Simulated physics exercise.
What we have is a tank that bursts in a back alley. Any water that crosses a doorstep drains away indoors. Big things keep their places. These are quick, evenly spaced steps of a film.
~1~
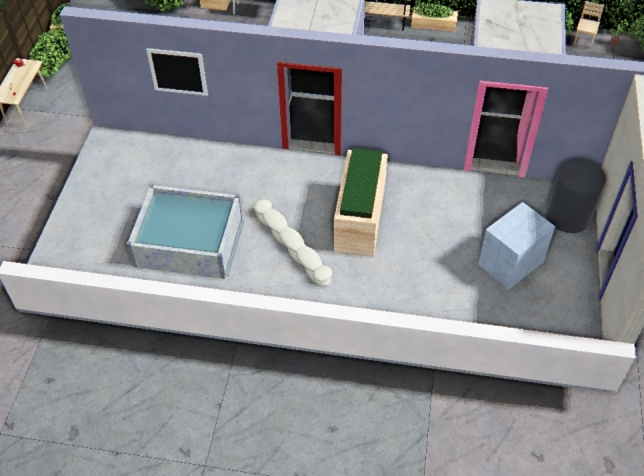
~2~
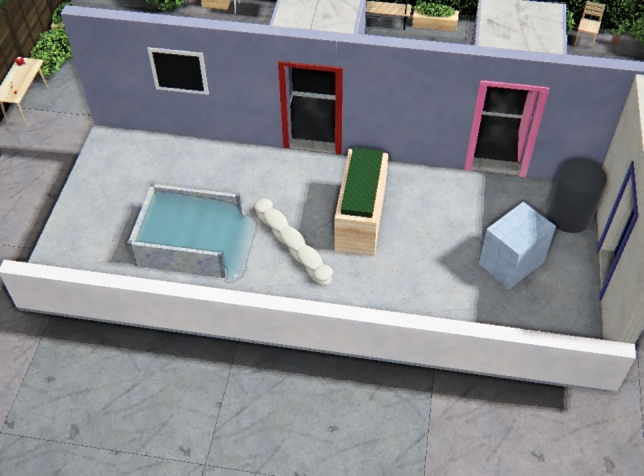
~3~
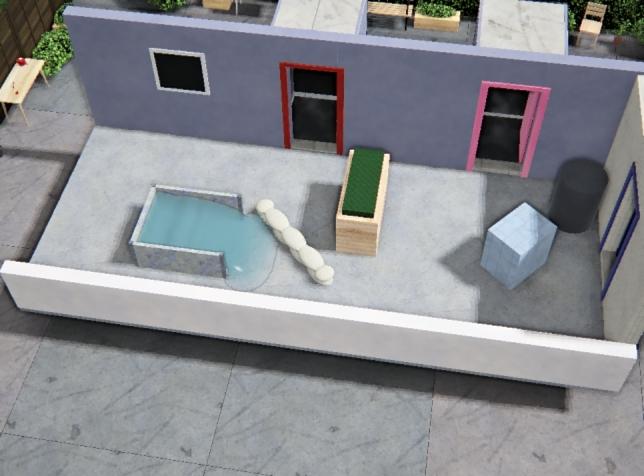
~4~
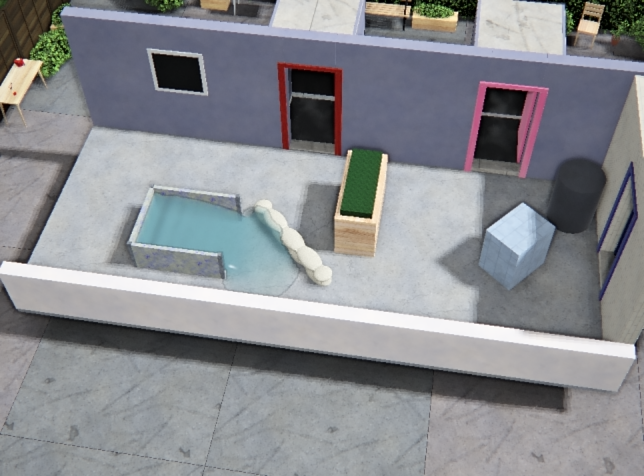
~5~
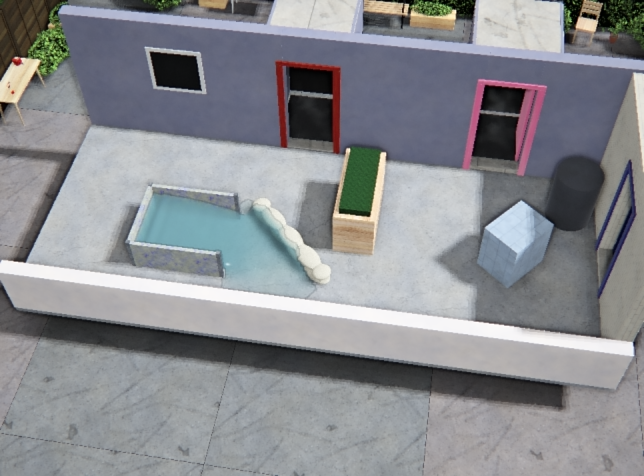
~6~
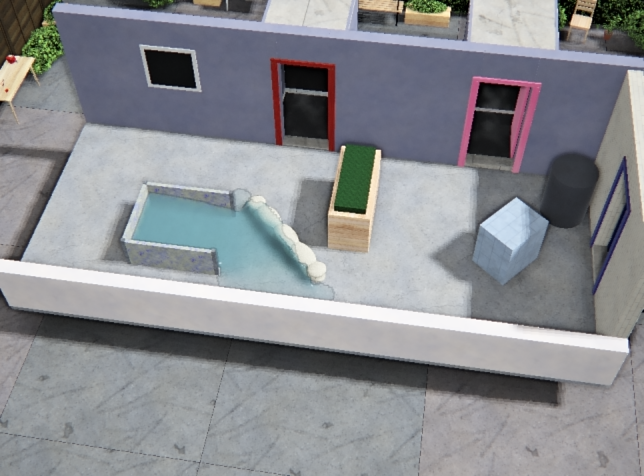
A long blue-grey wall with a small dark window, a red-framed door and a pink-framed door backs a pale paved alley, seen from high above. In front of it, left to right, are a grey open tank of teal water, a lumpy cream barrier, a wooden planter topped with green, a pale blue block and a dark cylinder. The tank's right side gives way and water spreads rightward across the paving to the cream barrier, while the view shifts very slightly near the end.
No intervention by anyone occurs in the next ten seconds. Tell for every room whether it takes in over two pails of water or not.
The blue door is going to stay within two buckets, the pink door is going to stay within two buckets, the red door is going to stay within two buckets.
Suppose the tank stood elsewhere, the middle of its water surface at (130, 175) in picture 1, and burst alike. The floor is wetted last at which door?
Door noted: The blue door.
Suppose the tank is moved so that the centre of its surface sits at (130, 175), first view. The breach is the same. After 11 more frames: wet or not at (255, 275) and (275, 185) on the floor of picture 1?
Soaked, soaked.
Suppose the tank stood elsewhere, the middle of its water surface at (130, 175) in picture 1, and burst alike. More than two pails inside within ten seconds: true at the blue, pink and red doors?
Note: Blue door does not reach it; pink door does not reach it; red door surpasses it.
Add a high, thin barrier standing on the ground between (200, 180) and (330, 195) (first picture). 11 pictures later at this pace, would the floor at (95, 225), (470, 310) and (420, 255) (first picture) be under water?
Untouched, submerged, untouched.
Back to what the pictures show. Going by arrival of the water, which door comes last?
My pick is the pink-painted one.
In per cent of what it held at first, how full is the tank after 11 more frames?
Close to 24 %.
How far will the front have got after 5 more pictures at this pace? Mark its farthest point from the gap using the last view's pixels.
Farthest reach: About (408, 337).
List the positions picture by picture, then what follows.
The first frame shows the open tank at (185, 223) is whole and still.
In the second frame, water pours out at (230, 239) and has run to (232, 278).
In the third frame, water pours out at (231, 241) and has run to (253, 285).
In the fourth frame, water pours out at (230, 242) and has run to (288, 281).
In the fifth frame, water pours out at (228, 241) and has run to (310, 289).
In the sixth frame, water pours out at (223, 239) and has run to (329, 295).
A moment on, water covers 15 % of the floor; the blue door not reached, the pink door not reached, the red door not reached.
Next, water covers 30 % of the floor; the blue door not reached, the pink door not reached, the red door not reached.
Then, water covers 45 % of the floor; the blue door wet at the sill, nothing in, the pink door not reached, the red door not reached.
Later, water covers 55 % of the floor; the blue door under two buckets in, the pink door wet at the sill, nothing in, the red door wet at the sill, nothing in.
In the end, water covers 60 % of the floor; the blue door under two buckets in, the pink door wet at the sill, nothing in, the red door wet at the sill, nothing in.
